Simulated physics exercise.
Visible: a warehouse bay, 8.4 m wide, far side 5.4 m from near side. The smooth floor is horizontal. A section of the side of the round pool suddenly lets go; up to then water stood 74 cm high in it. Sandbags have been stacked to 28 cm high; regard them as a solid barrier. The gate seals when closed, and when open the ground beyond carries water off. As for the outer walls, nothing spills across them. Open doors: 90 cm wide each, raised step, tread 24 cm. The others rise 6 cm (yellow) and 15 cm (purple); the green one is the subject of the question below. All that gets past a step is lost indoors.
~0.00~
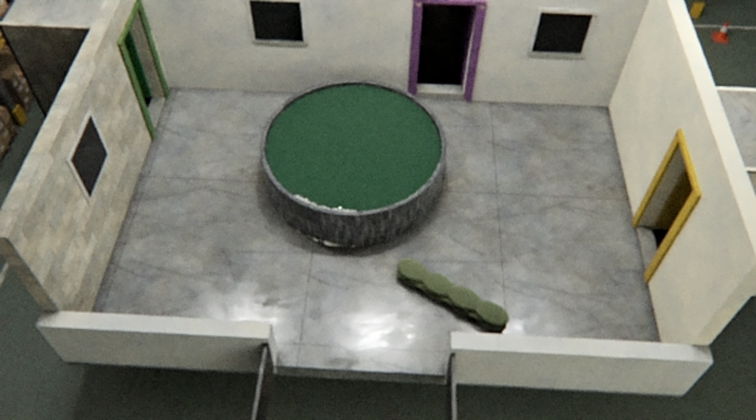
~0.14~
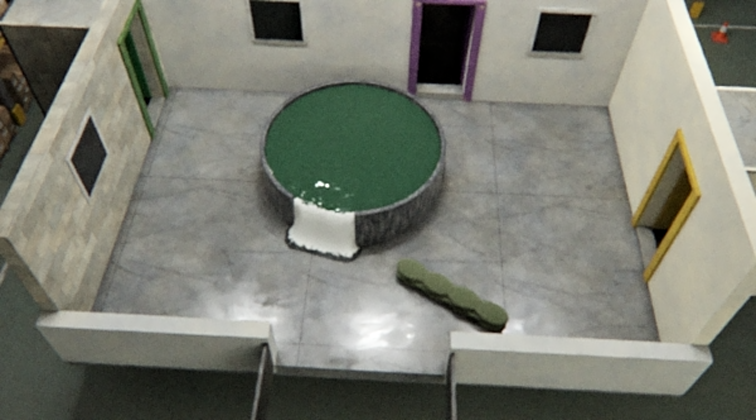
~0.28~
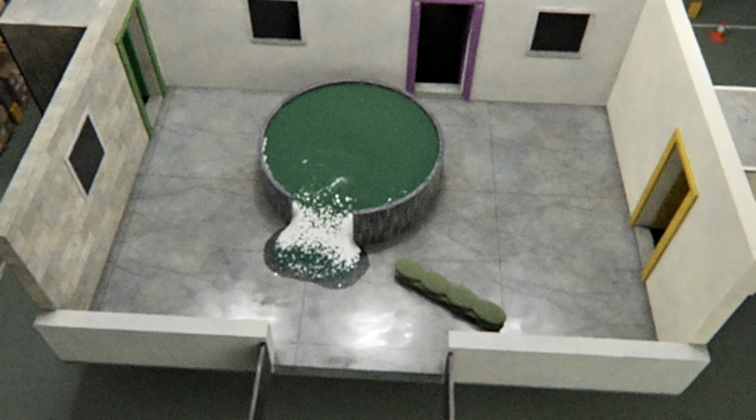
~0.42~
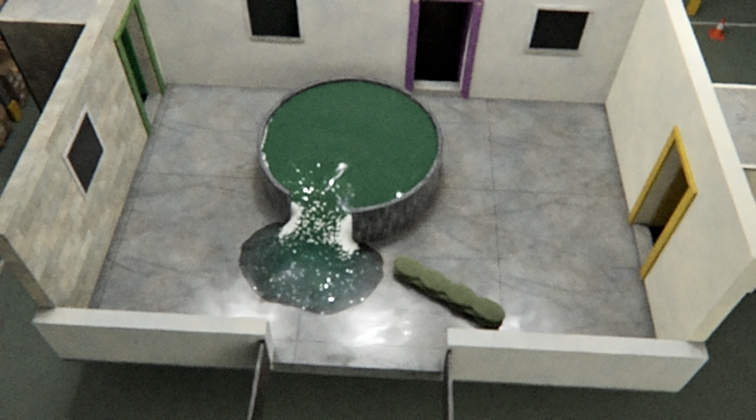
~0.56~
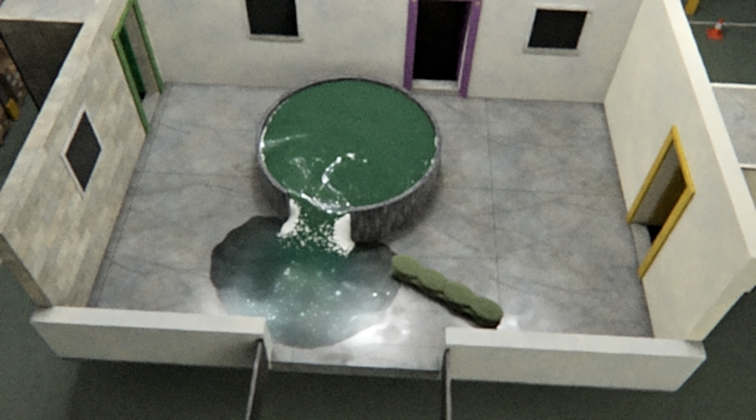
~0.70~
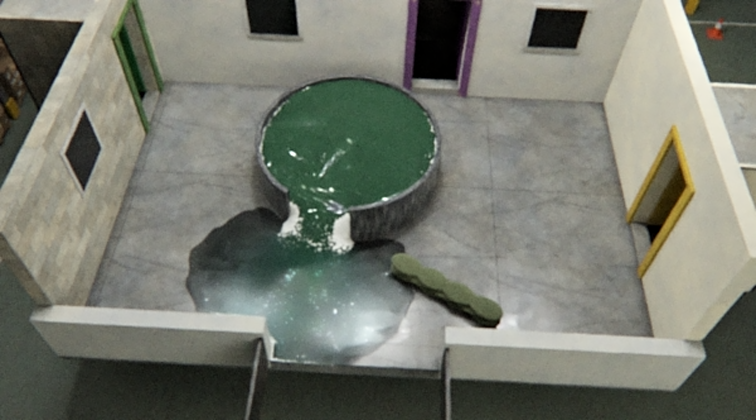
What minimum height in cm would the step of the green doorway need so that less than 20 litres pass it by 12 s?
12 cm.
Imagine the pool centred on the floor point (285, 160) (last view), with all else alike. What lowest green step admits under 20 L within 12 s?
Some 21 cm.
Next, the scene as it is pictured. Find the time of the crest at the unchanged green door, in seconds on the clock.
About 10.0 seconds.
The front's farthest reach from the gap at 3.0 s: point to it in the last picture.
Around (565, 361).
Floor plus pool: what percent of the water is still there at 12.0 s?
I'd say near 58 per cent is still there.
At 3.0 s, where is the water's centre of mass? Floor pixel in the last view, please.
The water's centre is at about (311, 200).
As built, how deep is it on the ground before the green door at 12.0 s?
Lab note: Depth approx. 12.5 cm.
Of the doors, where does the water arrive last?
It is the yellow one.
After 1.4 s water covers 20 % of the floor, deepest (40 cm) near (304, 233); it has not reached the green door.
After 3.0 s water covers 30 % of the floor, deepest (38 cm) near (88, 334); it has not reached the green door.
After 12.0 s water covers 70 % of the floor, deepest (13 cm) near (156, 106); 13 cm at the green door, 101 litres in over its 7 cm step.
At the green door as built, the water arrived by 3.2 s and peaked near 15 cm at 10.2 s.
With a step of 10.5 cm, 36 litres would have come in within the 12 s; with 14 cm, 4 litres. So under 20 litres takes about 12 cm.
